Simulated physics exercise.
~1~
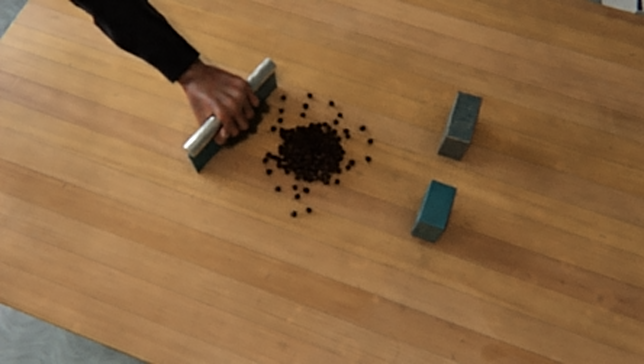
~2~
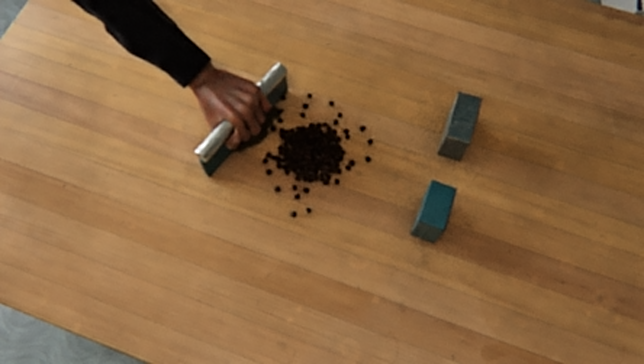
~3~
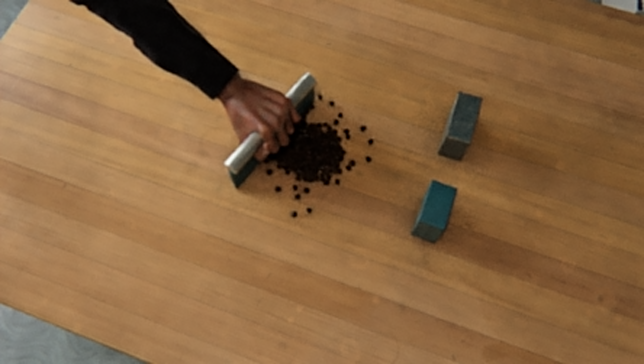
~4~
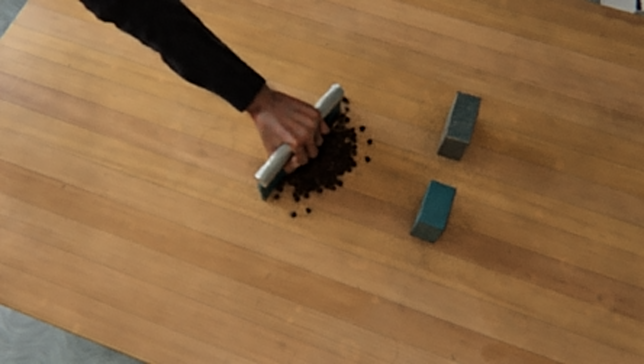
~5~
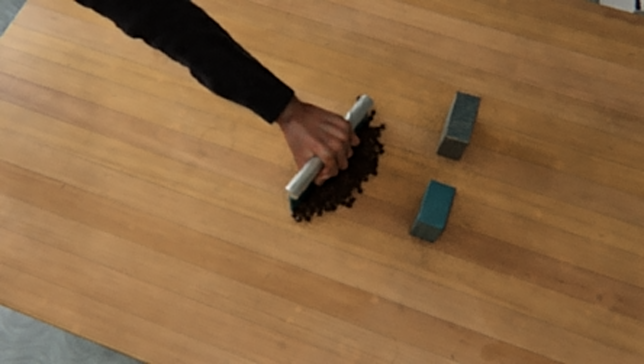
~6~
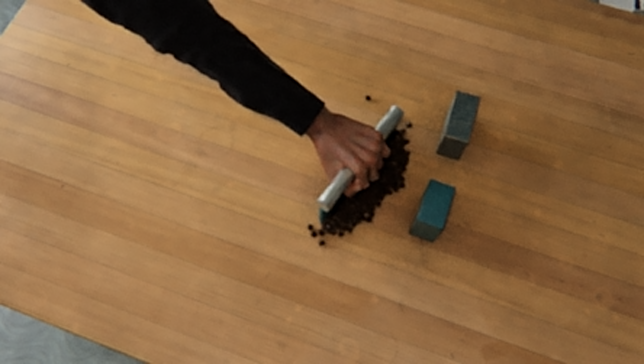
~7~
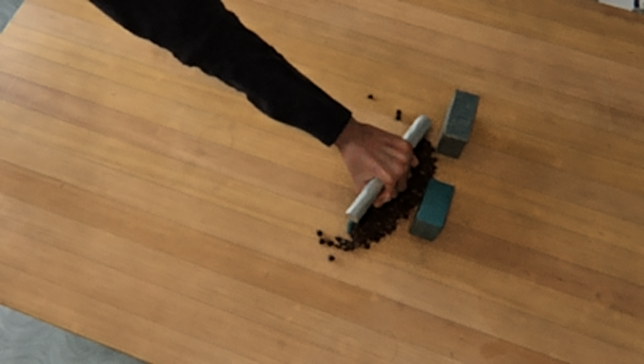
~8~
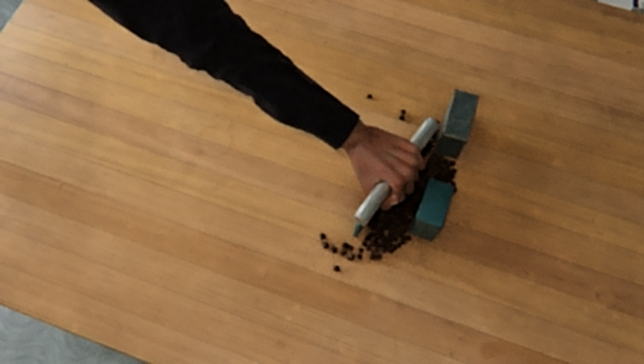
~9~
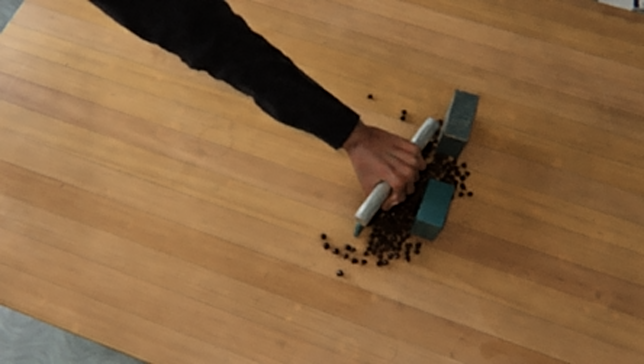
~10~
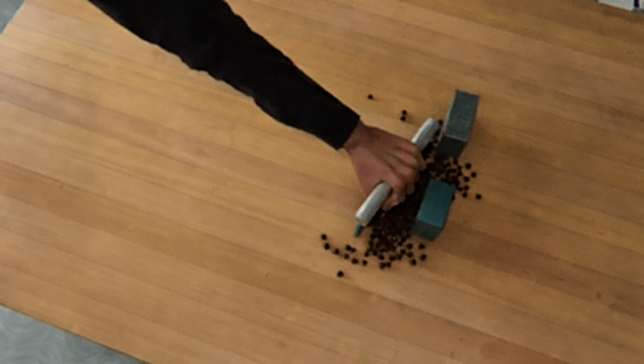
At the start, a dark-sleeved arm holds a scraper on a wooden table, just left of a loose pile of small dark beans, with two blocks standing apart to the right. The hand pushes the scraper right and slightly down into the pile, bunching the beans along its blade. As they near the blocks, some spill off the blade's lower end and a few are left behind above. The beans press against the teal block, and some squeeze through the gap. The scraper stops close to the blocks while beans spread a little farther, most still crowded before them, others past the gap or around the nearer block.
